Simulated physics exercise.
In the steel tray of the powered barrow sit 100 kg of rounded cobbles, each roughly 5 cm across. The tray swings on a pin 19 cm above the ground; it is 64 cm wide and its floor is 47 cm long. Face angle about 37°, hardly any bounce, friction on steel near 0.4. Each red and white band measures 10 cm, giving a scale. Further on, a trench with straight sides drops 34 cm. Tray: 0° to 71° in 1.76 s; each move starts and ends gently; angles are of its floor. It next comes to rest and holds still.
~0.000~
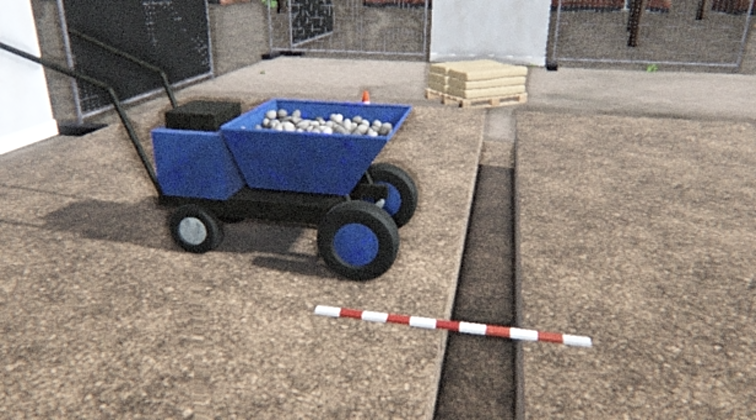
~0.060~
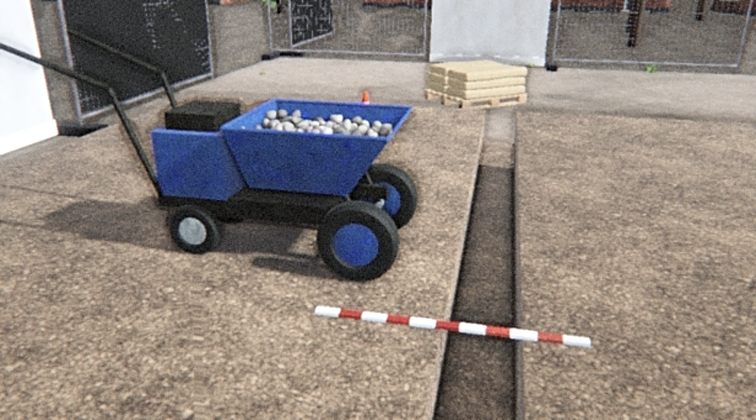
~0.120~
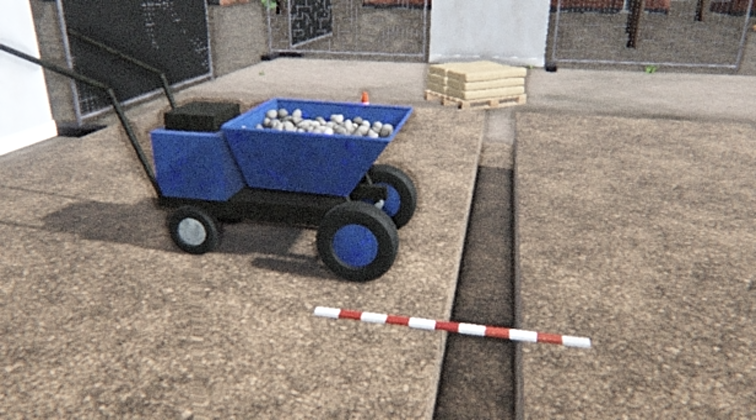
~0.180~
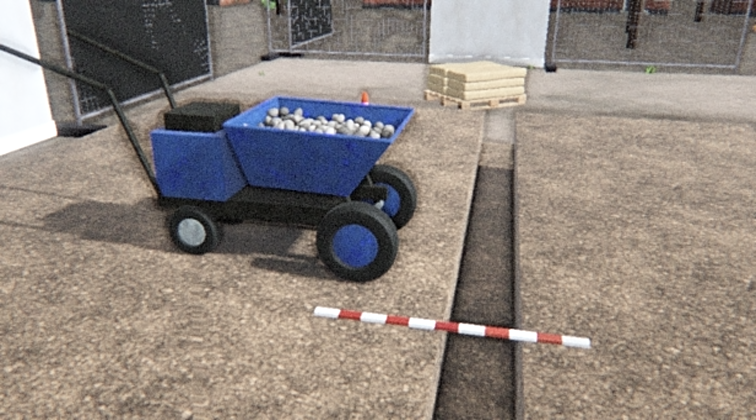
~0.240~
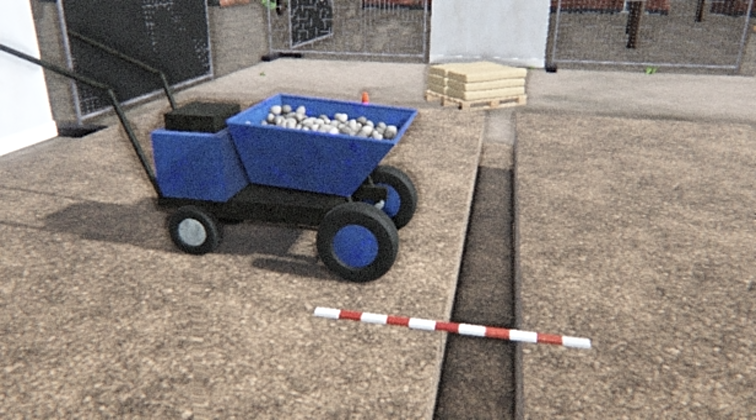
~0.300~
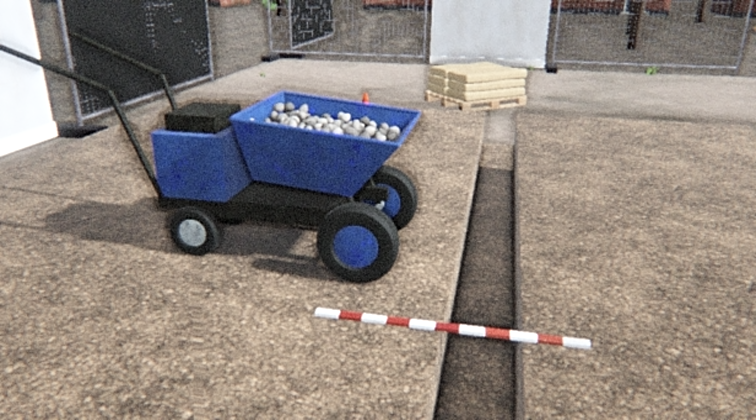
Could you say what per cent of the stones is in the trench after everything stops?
I would put it at 80 per cent.
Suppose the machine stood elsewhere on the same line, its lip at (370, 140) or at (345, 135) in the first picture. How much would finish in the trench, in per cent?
Close to 95 percent in the first case, 100 percent in the second.
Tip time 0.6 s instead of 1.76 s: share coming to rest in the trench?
My guess is near 50 percent.
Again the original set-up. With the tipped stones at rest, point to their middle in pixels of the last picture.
Near (496, 311).
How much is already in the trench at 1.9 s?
I'd say near 30 per cent at that time.
After 1.3 s the floor is at 60°; 100 % in the tray; the foremost stones are at (471, 207).
After 1.9 s the floor is at 71°; 55 % in the tray, 31 % in the trench, 13 % past the trench; the foremost stones are at (582, 270).
After 2.2 s the floor is at 71°; 30 % in the tray, 51 % in the trench, 20 % past the trench; the foremost stones are at (643, 271).
After 4.2 s the floor is at 71°; 0 % in the tray, 80 % in the trench, 20 % past the trench; the foremost stones are at (669, 272).
